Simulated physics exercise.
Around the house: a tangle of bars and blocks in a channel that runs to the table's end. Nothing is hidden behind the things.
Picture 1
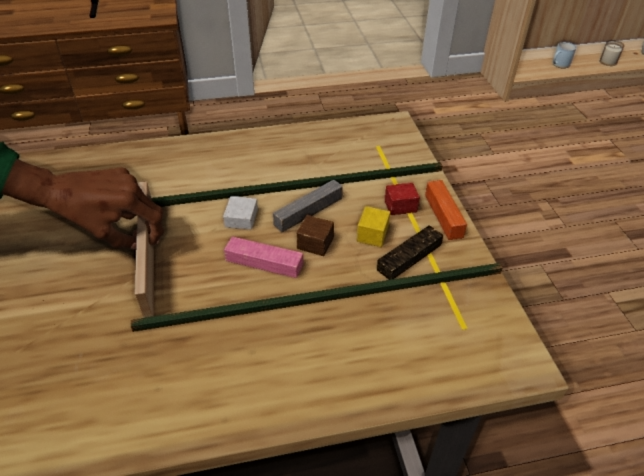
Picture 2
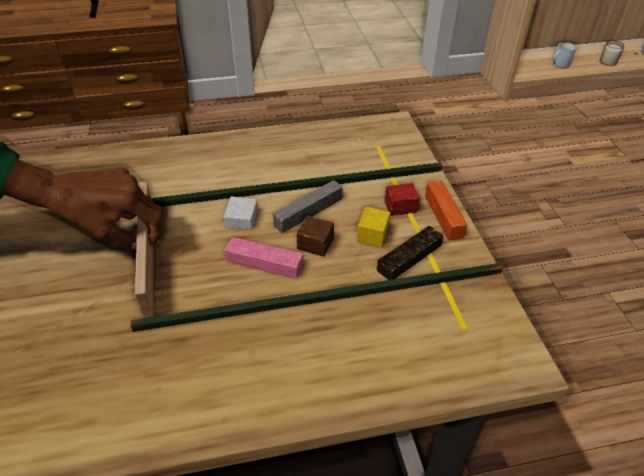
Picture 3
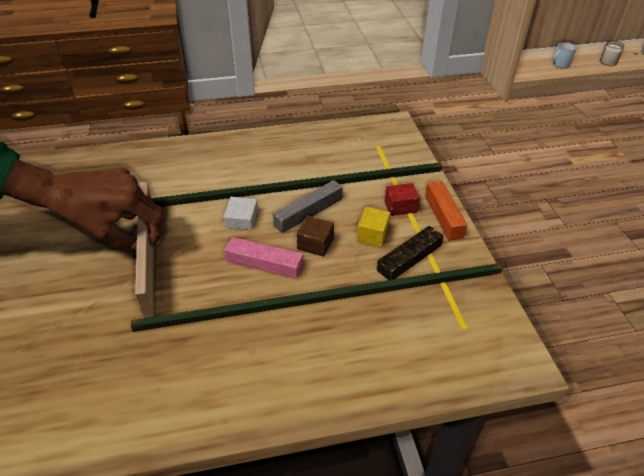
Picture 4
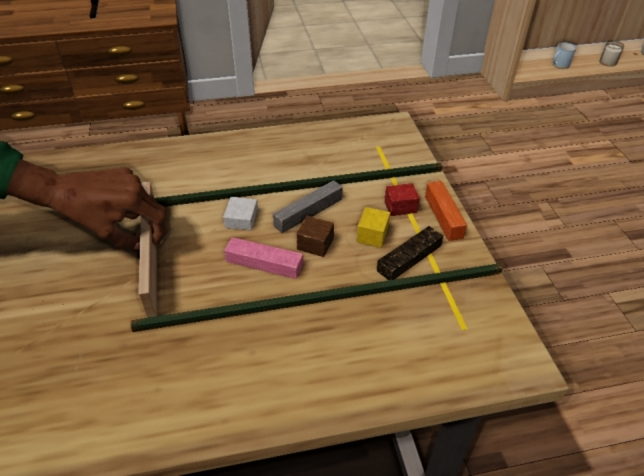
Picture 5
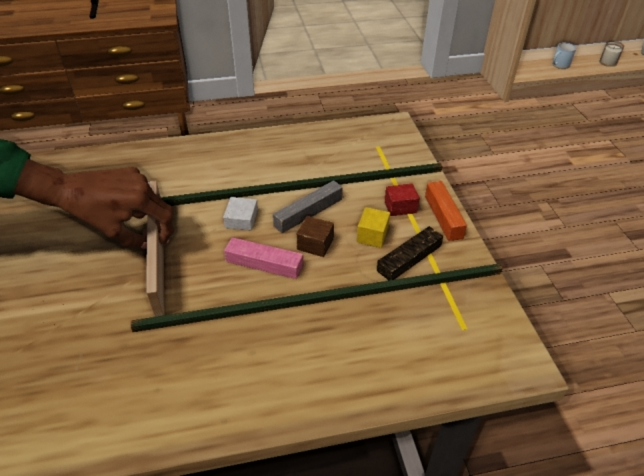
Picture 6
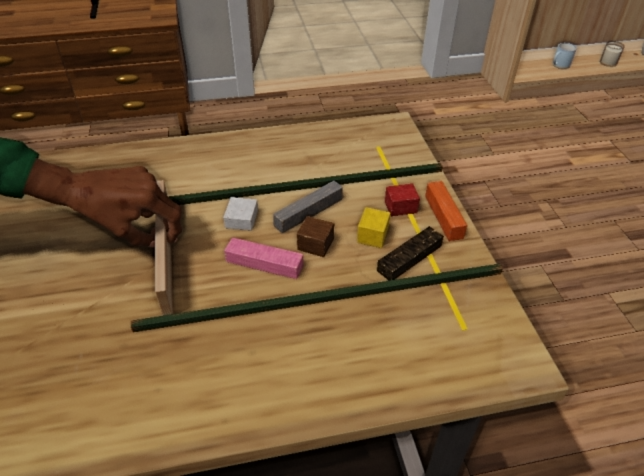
A dark-skinned hand in a green sleeve holds a small upright board at the left end of a channel between two dark green strips on a wooden table, barely moving at first. It then slides the board slightly right, while the scattered coloured bars and blocks stay still.
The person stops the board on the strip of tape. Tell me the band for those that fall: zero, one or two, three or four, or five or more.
Outcome: The number that fall off is one or two.
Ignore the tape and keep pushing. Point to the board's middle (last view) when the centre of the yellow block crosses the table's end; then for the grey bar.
Its middle is around (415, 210) and around (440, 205).
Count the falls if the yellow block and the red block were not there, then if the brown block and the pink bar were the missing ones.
The counts: 1 and 1.
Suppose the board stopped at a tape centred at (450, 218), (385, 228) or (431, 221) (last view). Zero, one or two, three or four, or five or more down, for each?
In that order: More than four; none; either three or four.
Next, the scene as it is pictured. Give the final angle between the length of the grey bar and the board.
Roughly 45° out of line.
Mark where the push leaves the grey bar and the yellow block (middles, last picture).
Near (438, 194) and (477, 219).
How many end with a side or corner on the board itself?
It touches 3.
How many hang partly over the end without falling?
4 of them.
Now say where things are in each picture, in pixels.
Orange bar (445, 209); red block (402, 199); black bar (411, 252); board (146, 246); tape (414, 223), in the first picture.
Red block (402, 199); pink bar (264, 258), in the second picture.
Black bar (411, 253); yellow block (374, 227), in the third picture.
Orange bar (445, 210); white block (241, 213), in the fourth picture.
Red block (402, 200); brown block (315, 236), in the fifth picture.
Orange bar (445, 210); red block (402, 200); black bar (411, 253); board (164, 244); tape (414, 223), in the sixth picture.
A little later, none off yet; orange bar at rest near (445, 210); red block at rest near (402, 200); black bar at rest near (411, 253).
Next, none off yet; orange bar at rest near (445, 210); red block at rest near (403, 200); black bar shifted a little near (420, 252).
When it is over, the number that fall off is one or two; down, orange bar.
